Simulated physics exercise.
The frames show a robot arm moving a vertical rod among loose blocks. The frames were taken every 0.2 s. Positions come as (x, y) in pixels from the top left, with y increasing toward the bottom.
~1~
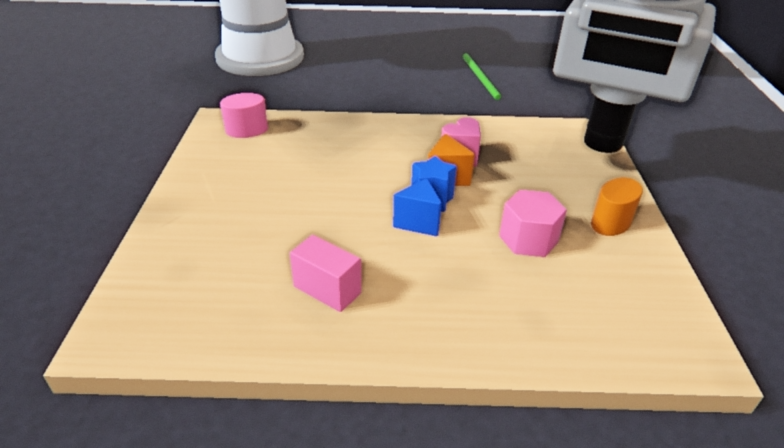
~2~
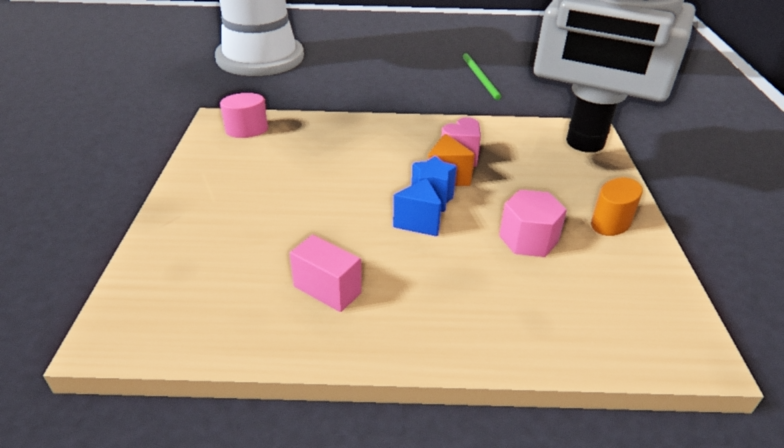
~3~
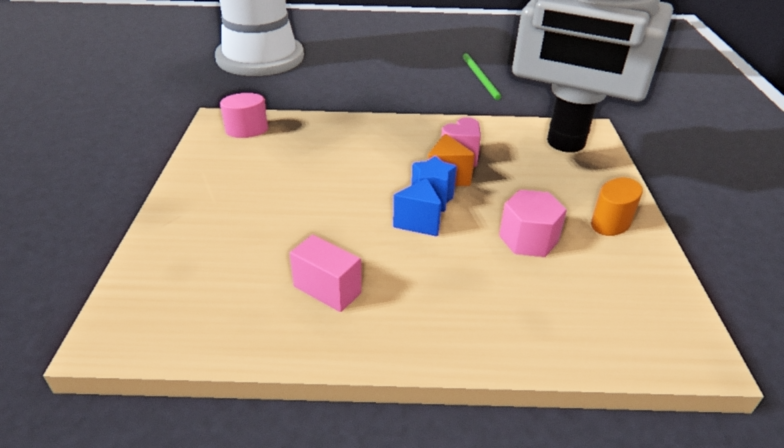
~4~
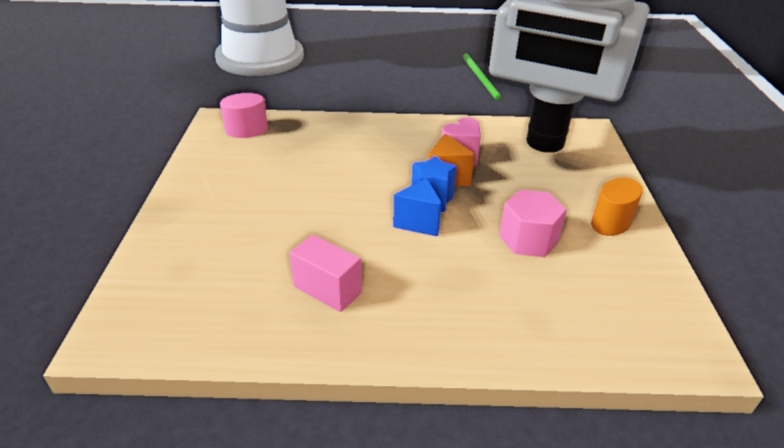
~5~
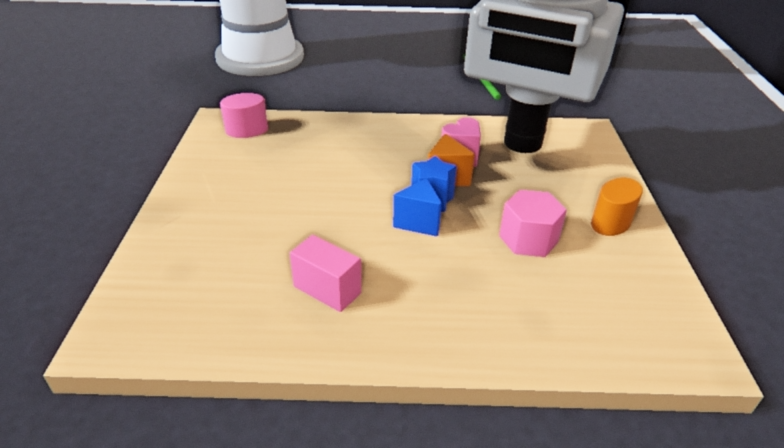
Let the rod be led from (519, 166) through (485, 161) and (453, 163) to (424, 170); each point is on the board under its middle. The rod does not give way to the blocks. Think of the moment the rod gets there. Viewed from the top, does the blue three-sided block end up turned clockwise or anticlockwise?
Rotation: Clockwise.
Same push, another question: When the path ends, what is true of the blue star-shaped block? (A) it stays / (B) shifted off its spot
Letter B.
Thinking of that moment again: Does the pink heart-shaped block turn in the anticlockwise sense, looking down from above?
Short answer: No.
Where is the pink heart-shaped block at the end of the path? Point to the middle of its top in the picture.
Its top centre lands on (414, 121).
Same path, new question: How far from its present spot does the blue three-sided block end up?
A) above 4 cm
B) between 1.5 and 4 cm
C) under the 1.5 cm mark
Choice C: Under the 1.5 cm mark.
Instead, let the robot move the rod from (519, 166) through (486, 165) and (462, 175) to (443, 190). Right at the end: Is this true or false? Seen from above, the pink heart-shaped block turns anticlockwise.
That is false.
On the path given first. One third of the way, rod (488, 140); pink heart-shaped block (454, 125).
Two thirds of the way, rod (454, 141); blue star-shaped block (434, 170); orange three-sided block (442, 148), turned 15° anticlockwise; pink heart-shaped block (425, 122), turned 30° clockwise.
At the end, rod (425, 148); blue three-sided block (421, 197), turned 20° clockwise; blue star-shaped block (434, 175); orange three-sided block (417, 156), turned 40° anticlockwise; pink heart-shaped block (414, 121), turned 55° clockwise.
